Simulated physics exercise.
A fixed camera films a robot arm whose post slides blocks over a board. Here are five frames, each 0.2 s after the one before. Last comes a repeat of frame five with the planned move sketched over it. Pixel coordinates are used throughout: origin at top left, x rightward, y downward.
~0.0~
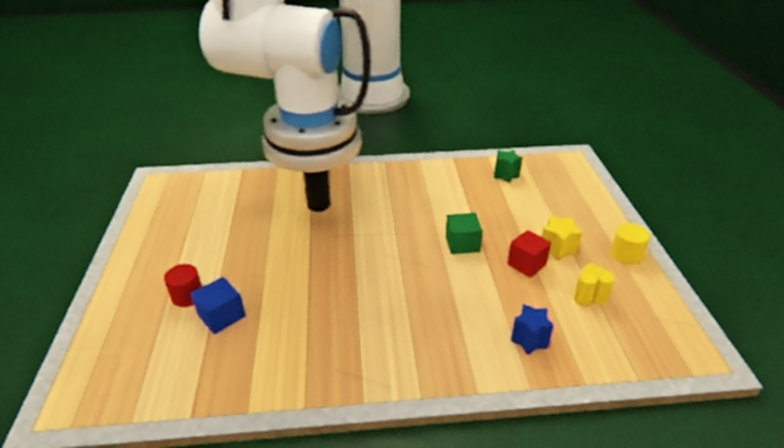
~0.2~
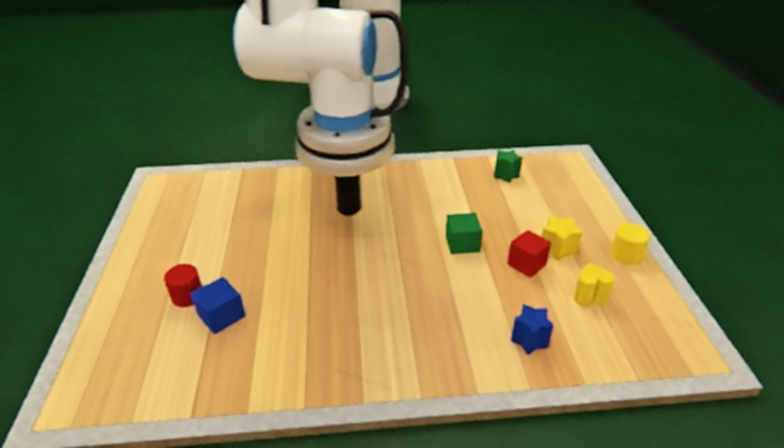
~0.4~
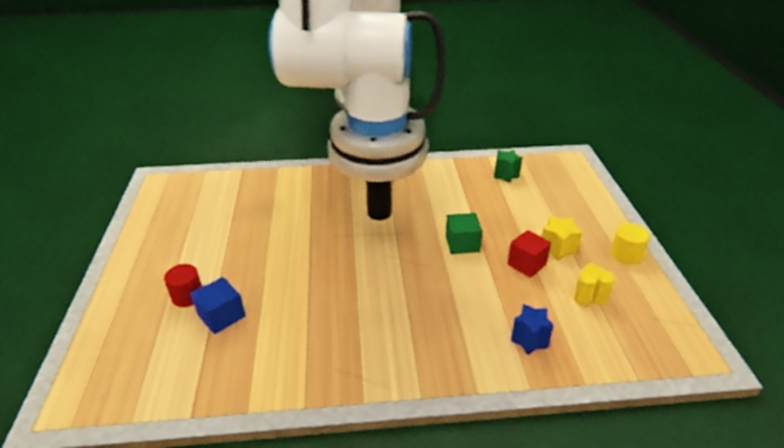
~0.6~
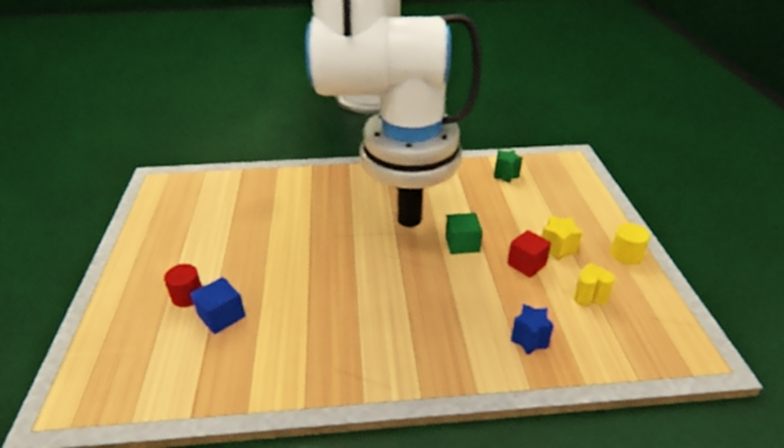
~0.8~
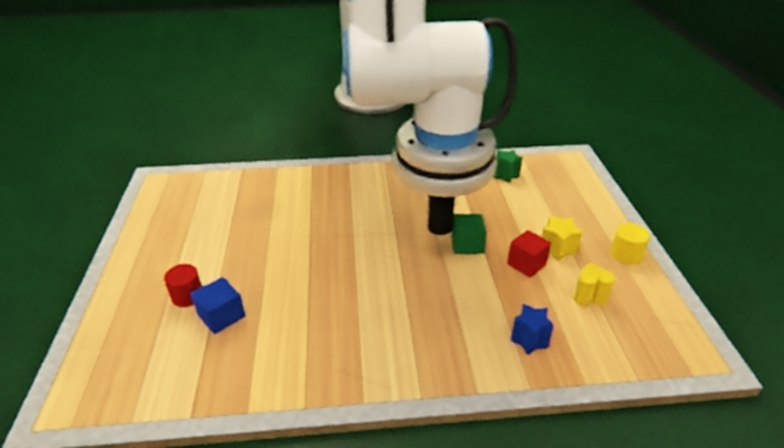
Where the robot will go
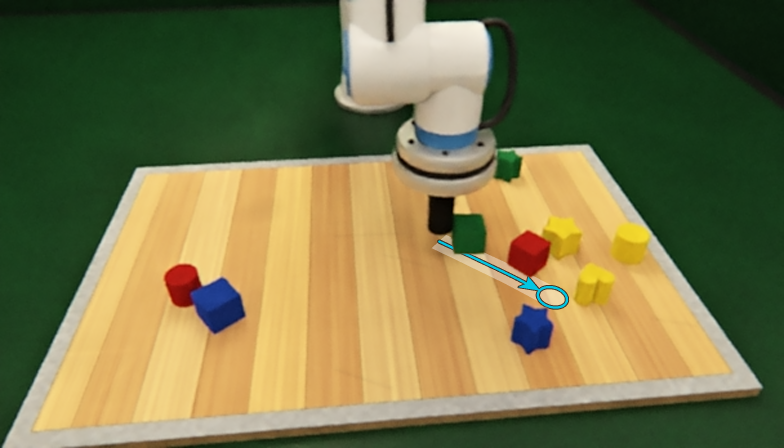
A white robot arm with blue bands and a black post reaches over a pale wooden board with a grey edge on a dark green surface, viewed from a fixed, raised position in front. A red cylinder and blue cube sit at left, with green, red, yellow and blue blocks at right. The post glides steadily rightward and slightly nearer, then nudges the green cube slightly right.
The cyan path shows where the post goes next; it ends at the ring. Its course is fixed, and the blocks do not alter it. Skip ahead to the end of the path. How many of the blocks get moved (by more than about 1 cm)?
The number is one.
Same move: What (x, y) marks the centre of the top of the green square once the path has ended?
At roughly (507, 228).
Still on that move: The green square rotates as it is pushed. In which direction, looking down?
Watching from overhead, you'd notice the green square rotating counter-clockwise.
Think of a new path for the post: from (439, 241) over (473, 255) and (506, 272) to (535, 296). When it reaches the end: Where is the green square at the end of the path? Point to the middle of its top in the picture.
I think it will end close to (511, 227).
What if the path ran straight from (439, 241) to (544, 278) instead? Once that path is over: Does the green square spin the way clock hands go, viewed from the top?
No, that is not what happens.
The drawn path runs from (439, 241) directly to (552, 297).
What follows on the original path. One third of the way, post (477, 245); green square (503, 228), turned 35° anticlockwise.
Two thirds of the way, post (515, 263); green square (507, 228), turned 45° anticlockwise; red square (535, 242).
At the end, post (556, 284); green square (507, 228), turned 45° anticlockwise; red square (536, 242); yellow heart block not moved.
